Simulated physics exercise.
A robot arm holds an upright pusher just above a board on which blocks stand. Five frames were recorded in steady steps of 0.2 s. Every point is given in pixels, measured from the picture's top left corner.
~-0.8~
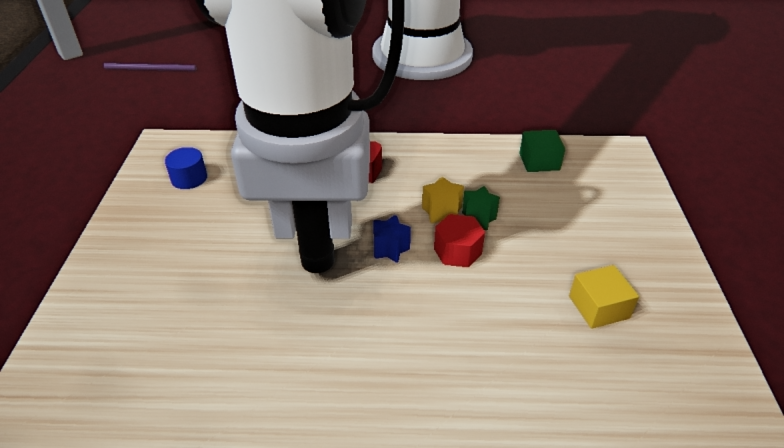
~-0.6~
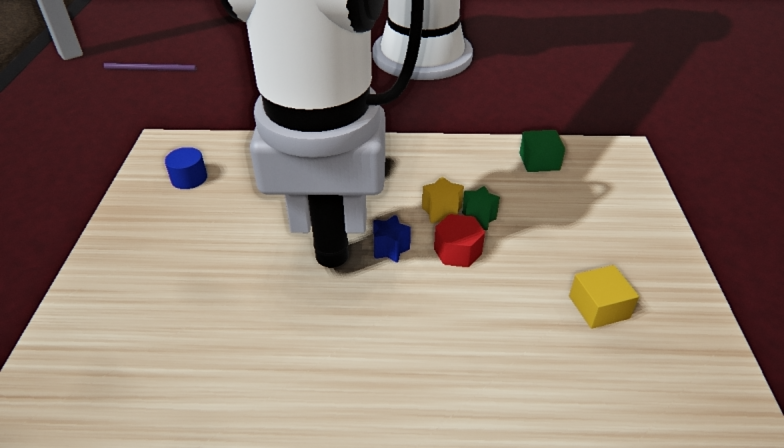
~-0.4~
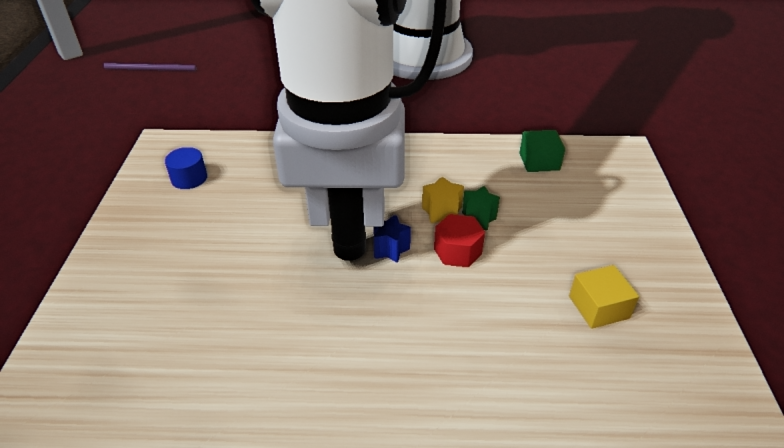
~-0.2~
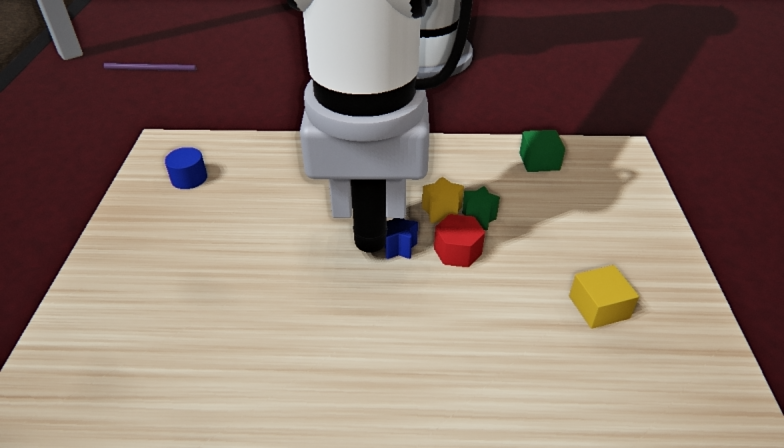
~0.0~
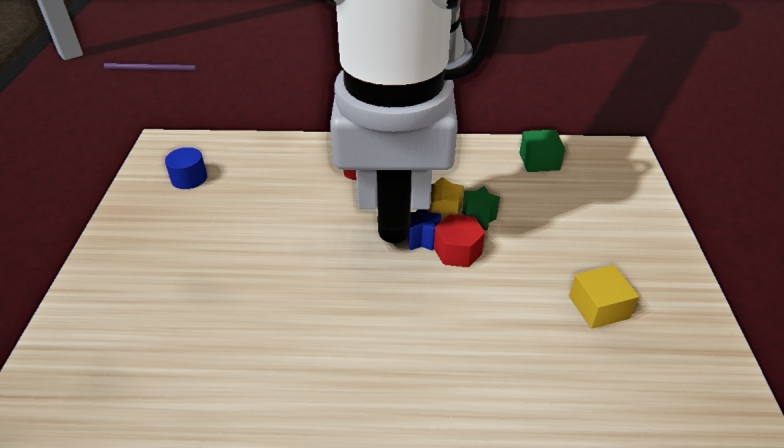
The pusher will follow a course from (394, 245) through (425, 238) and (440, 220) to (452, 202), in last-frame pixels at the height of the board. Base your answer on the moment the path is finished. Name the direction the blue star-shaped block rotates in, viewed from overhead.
From the top: Clockwise.
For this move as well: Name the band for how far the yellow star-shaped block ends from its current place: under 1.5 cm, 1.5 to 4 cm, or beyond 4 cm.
Over 4 cm.
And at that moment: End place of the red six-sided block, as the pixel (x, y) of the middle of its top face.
Pixel (493, 229).
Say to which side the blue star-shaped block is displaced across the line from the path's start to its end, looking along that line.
It is displaced to the right.
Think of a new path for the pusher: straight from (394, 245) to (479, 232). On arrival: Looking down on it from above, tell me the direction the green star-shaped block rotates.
Seen from above, its turn is counter-clockwise.
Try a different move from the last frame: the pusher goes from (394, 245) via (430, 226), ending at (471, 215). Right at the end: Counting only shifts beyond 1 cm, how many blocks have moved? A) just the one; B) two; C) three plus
Option C.
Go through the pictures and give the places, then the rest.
In the first picture, pusher's lower end (318, 263); blue star-shaped block (390, 227); yellow star-shaped block (444, 190); red six-sided block (460, 229); green star-shaped block (481, 197).
In the second picture, pusher (332, 257); blocks still.
In the third picture, pusher (350, 251); blocks still.
In the fourth picture, pusher (371, 243); blue star-shaped block (399, 226).
In the fifth picture, pusher (394, 234); blue star-shaped block (422, 217); yellow star-shaped block (444, 190); red six-sided block (460, 229); green star-shaped block (481, 197).
The first path, step by step. Halfway along, pusher (435, 218); blue star-shaped block (464, 206), turned 15° clockwise; yellow star-shaped block (447, 186), turned 25° anticlockwise; red six-sided block (493, 229), turned 45° clockwise; green star-shaped block (486, 194).
At the end, pusher (453, 191); blue star-shaped block (470, 201), turned 65° clockwise; yellow star-shaped block (454, 162), turned 65° anticlockwise; red six-sided block (493, 229), turned 45° clockwise; green star-shaped block (498, 193), turned 15° anticlockwise.
